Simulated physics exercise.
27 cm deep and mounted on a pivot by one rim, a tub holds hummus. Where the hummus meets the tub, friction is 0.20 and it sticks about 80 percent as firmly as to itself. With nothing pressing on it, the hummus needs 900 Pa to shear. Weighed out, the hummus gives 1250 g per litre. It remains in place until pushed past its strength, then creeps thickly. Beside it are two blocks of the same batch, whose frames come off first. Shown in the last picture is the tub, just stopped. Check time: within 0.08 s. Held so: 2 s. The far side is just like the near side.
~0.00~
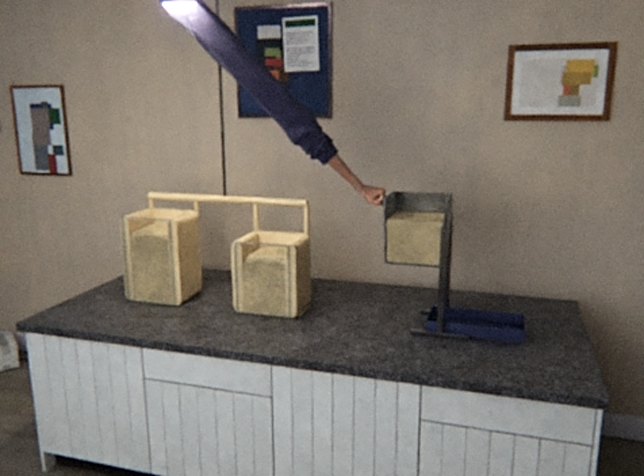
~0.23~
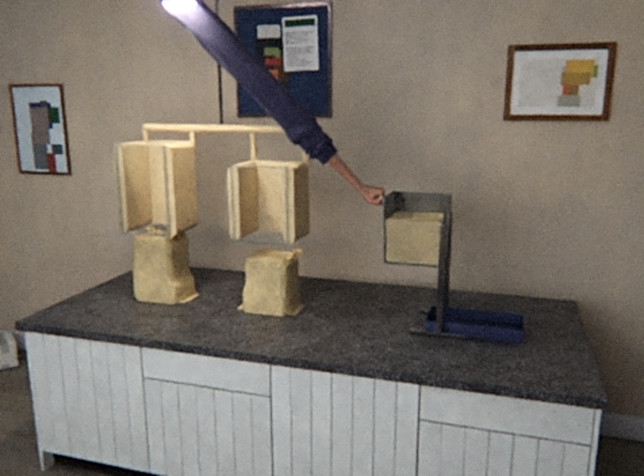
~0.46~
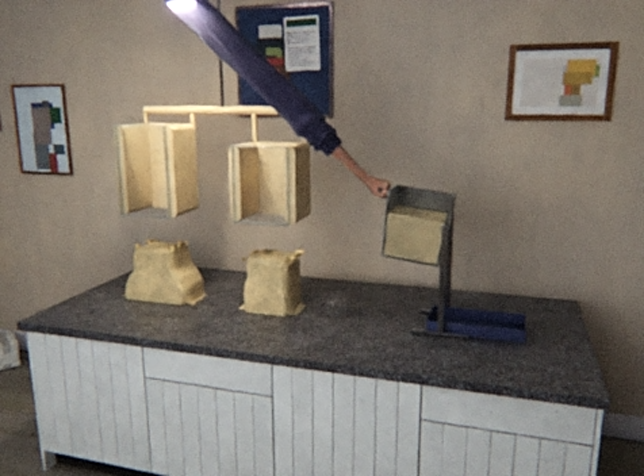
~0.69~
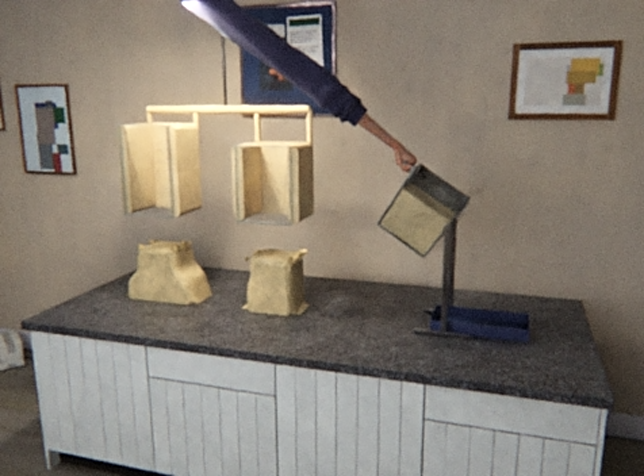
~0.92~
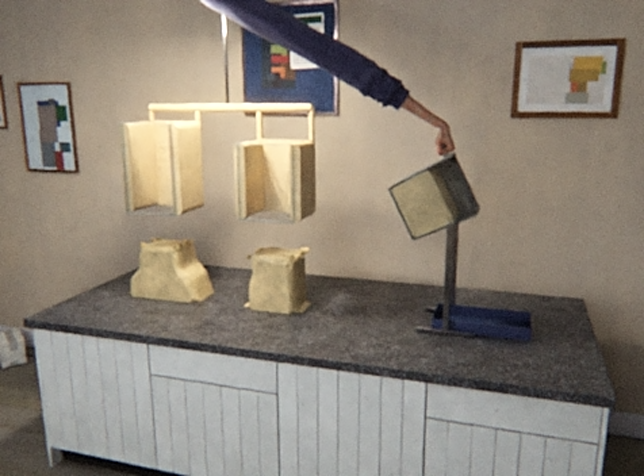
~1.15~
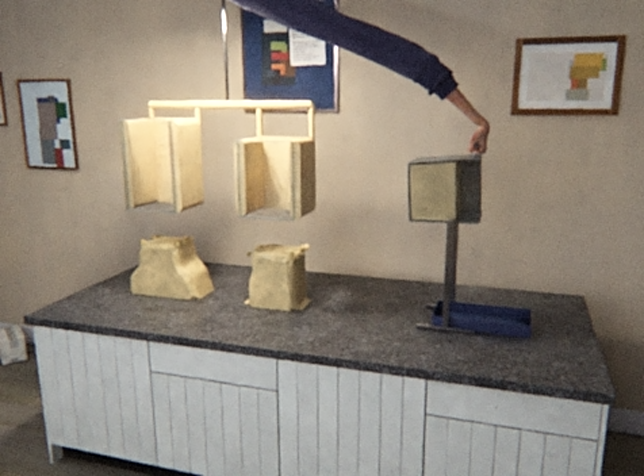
We see two pale molds lift off two blocks of tan paste, which sag, the left one more, before a sleeved arm turns a tub of similar paste on a stand at right clockwise onto its side.
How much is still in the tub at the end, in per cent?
Around 100 percent.
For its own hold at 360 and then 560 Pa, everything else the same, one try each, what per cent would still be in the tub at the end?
Respectively, close to 60 % and close to 100 %.
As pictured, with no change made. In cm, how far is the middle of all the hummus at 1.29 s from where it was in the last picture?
It has moved close to 0 cm.
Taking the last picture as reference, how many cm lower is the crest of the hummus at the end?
About 0 cm.
After 1.29 s, the tub is at 87 degrees and holds 100 %.
After 1.46 s, the tub is at 87 degrees and holds 100 %.
After 1.63 s, the tub is at 87 degrees and holds 100 %.
After 1.80 s, the tub is at 87 degrees and holds 100 %.
After 3.15 s, at the end, the tub is at 87 degrees and holds 100 %.
